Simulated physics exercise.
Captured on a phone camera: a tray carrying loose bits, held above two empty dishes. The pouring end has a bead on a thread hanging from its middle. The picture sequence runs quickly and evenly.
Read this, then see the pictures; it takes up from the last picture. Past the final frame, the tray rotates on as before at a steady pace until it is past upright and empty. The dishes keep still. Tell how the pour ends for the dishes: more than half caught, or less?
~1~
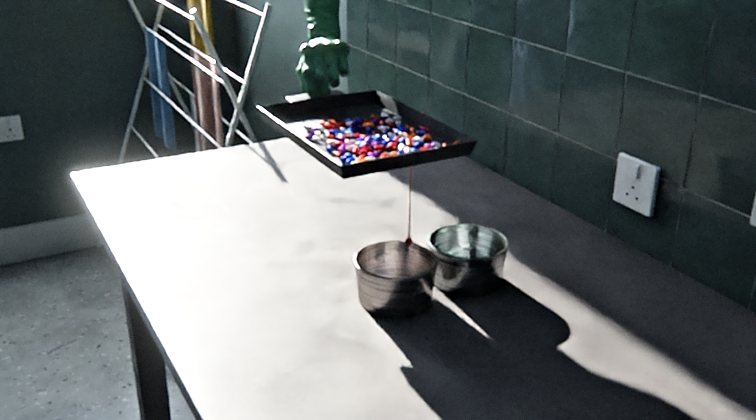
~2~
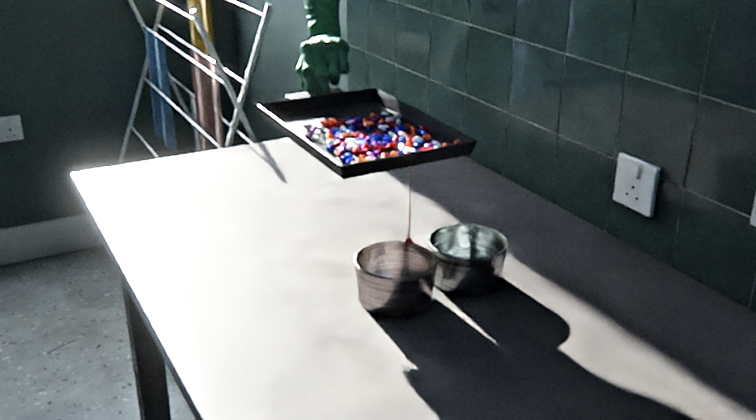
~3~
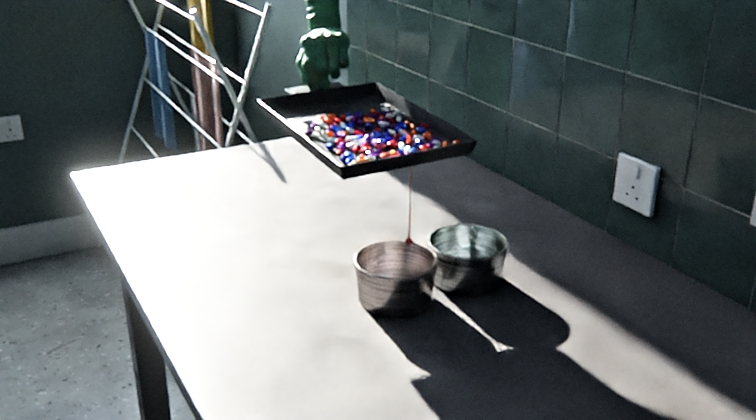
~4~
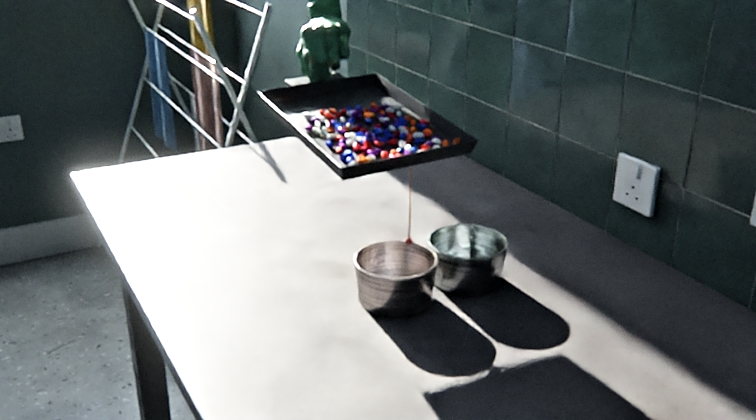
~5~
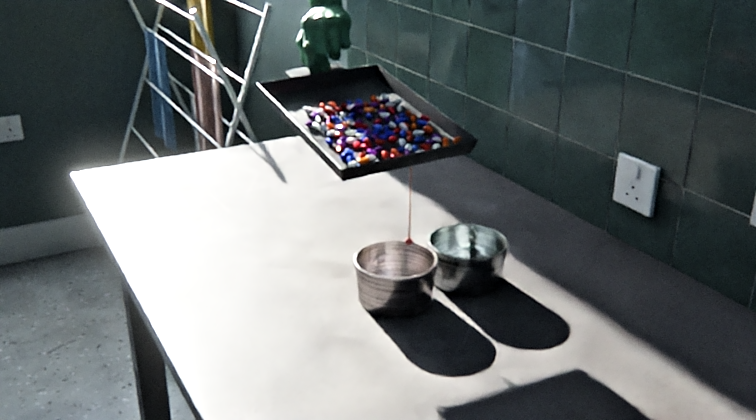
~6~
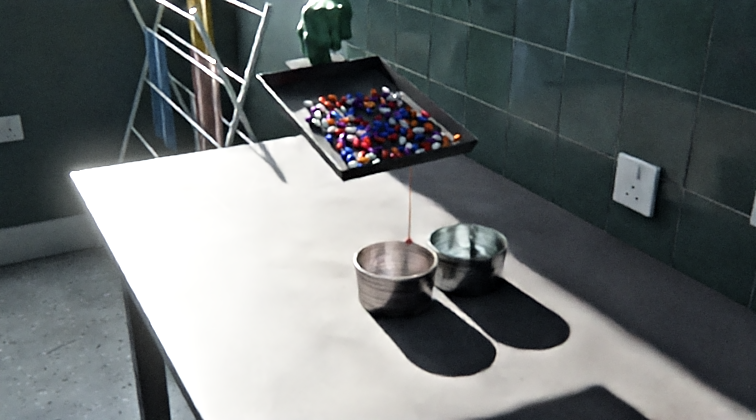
The dishes will catch only a minority of the load.
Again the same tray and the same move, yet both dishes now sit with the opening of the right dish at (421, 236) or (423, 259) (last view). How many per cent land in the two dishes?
10 % and 70 %.
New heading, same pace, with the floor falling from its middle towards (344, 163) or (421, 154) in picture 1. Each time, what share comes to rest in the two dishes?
Roughly 40 percent first and 60 percent second.
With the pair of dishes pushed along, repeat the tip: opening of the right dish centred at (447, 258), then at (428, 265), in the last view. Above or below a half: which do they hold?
At place one the bulk; at place two the bulk.
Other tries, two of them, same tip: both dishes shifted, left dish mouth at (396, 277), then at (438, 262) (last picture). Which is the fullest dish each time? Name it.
First try: The left-side dish; second try: The left-side dish.
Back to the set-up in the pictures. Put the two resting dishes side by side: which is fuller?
The one in question is the left-side one.
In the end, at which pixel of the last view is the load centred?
Close to (411, 315), more or less.
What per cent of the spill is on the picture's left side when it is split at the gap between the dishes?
Estimate: About 50 percent.
Just after the last frame, tray tipped steeply; every one on the tray.
A moment on, tray tipped right over; almost all on the tray; just a few outside both.
Further on, tray tipped past a quarter turn; roughly a third in the left dish; just a few in the right dish; roughly two thirds outside both.
When it is over, tray tipped past a quarter turn; roughly a third in the left dish; just a few in the right dish; roughly two thirds outside both.
